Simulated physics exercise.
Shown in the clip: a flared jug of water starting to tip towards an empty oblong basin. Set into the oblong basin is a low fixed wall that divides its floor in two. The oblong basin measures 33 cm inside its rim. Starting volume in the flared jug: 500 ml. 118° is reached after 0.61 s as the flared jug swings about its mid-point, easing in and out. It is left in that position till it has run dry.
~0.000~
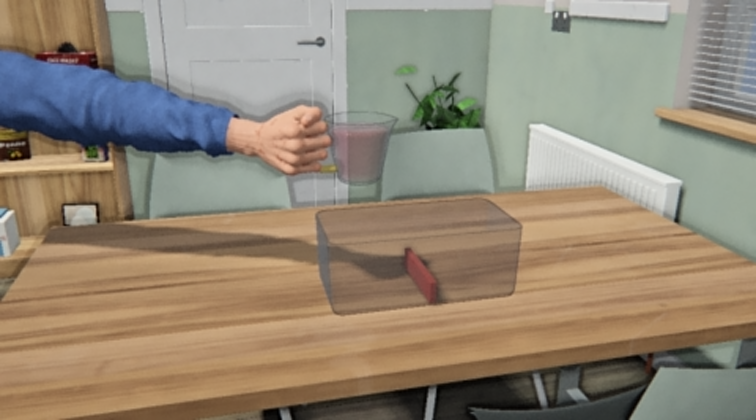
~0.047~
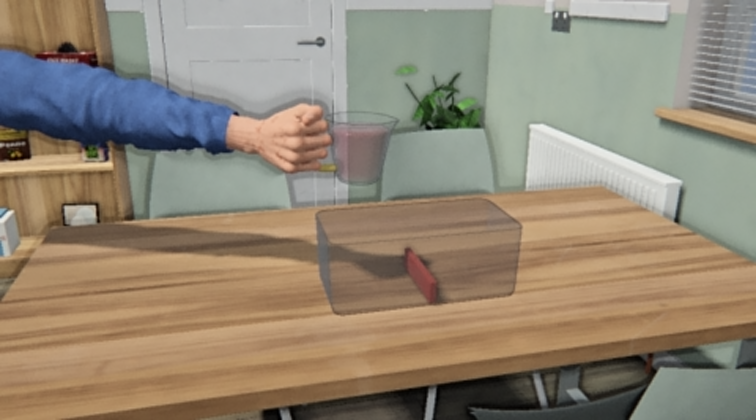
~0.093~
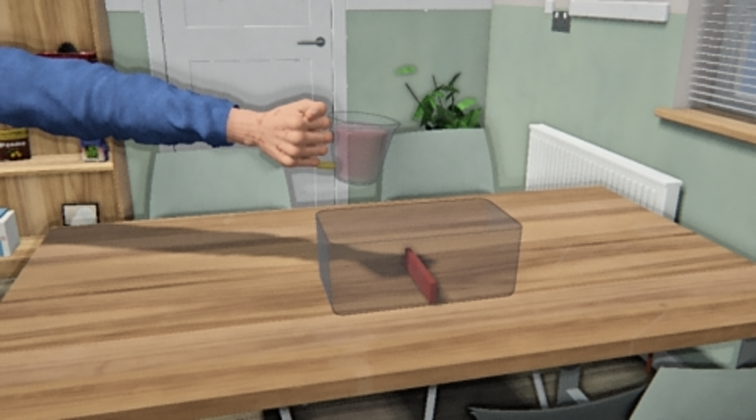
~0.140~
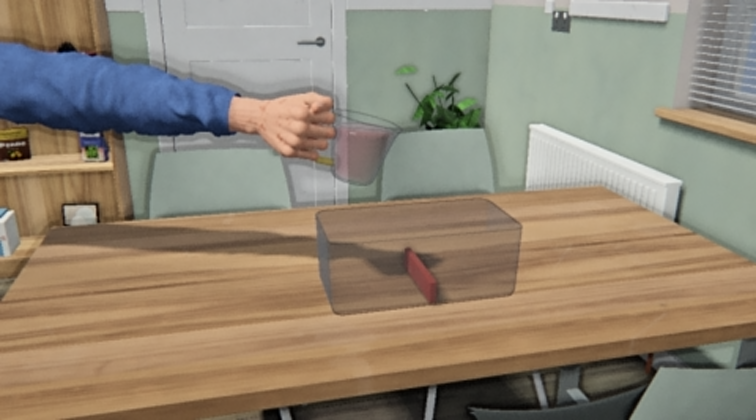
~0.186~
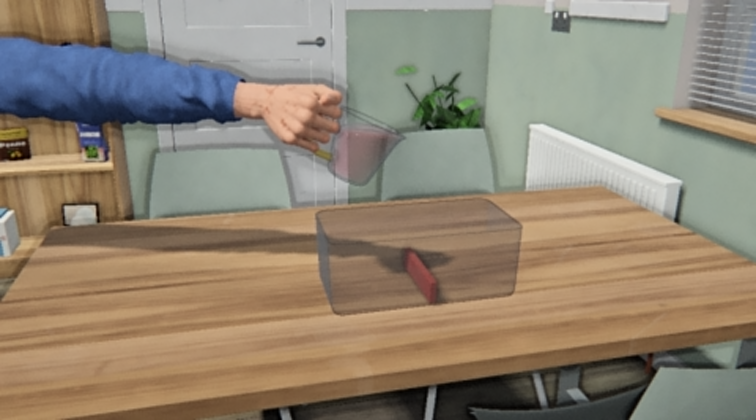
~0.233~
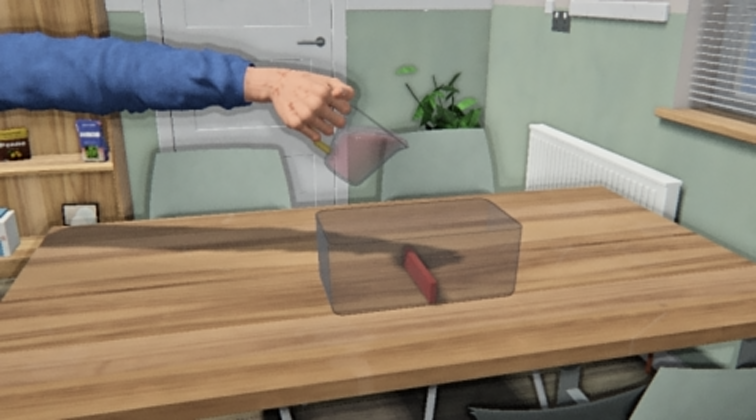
In a dining room with a wooden table, a blue-sleeved arm holds a clear jug of pinkish liquid above a transparent oblong basin containing a small red upright piece, then gradually tilts the jug to the right.
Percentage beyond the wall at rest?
50 per cent.
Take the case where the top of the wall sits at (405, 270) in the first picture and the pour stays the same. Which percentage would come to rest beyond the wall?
Estimate: Close to 85 per cent.
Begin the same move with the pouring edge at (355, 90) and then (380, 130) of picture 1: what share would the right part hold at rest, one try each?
Some 10 and 20 per cent, in that order.
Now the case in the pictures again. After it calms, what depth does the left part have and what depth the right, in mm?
Left part about 10 mm deep, right part about 10 mm deep.
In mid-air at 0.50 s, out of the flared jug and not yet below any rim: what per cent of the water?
Near 28 per cent of it all.
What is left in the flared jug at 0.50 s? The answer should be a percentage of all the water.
I'd estimate some 30 % remains.
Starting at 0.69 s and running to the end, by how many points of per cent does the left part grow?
That amounts to roughly 2 per cent of the whole.
By 0.50 s the tilt is 108° and 29 per cent is still to pour, 8 is left of the wall and 36 right of it.
By 0.69 s the tilt is 118° and 1 per cent is still to pour, 46 is left of the wall and 49 right of it.
By 0.89 s the tilt is 118° and 0 per cent is still to pour, 49 is left of the wall and 49 right of it.
By 1.11 s the tilt is 118° and 0 per cent is still to pour, 49 is left of the wall and 50 right of it.
At rest 49 per cent lies left of the wall, 50 right of it and 1 outside.
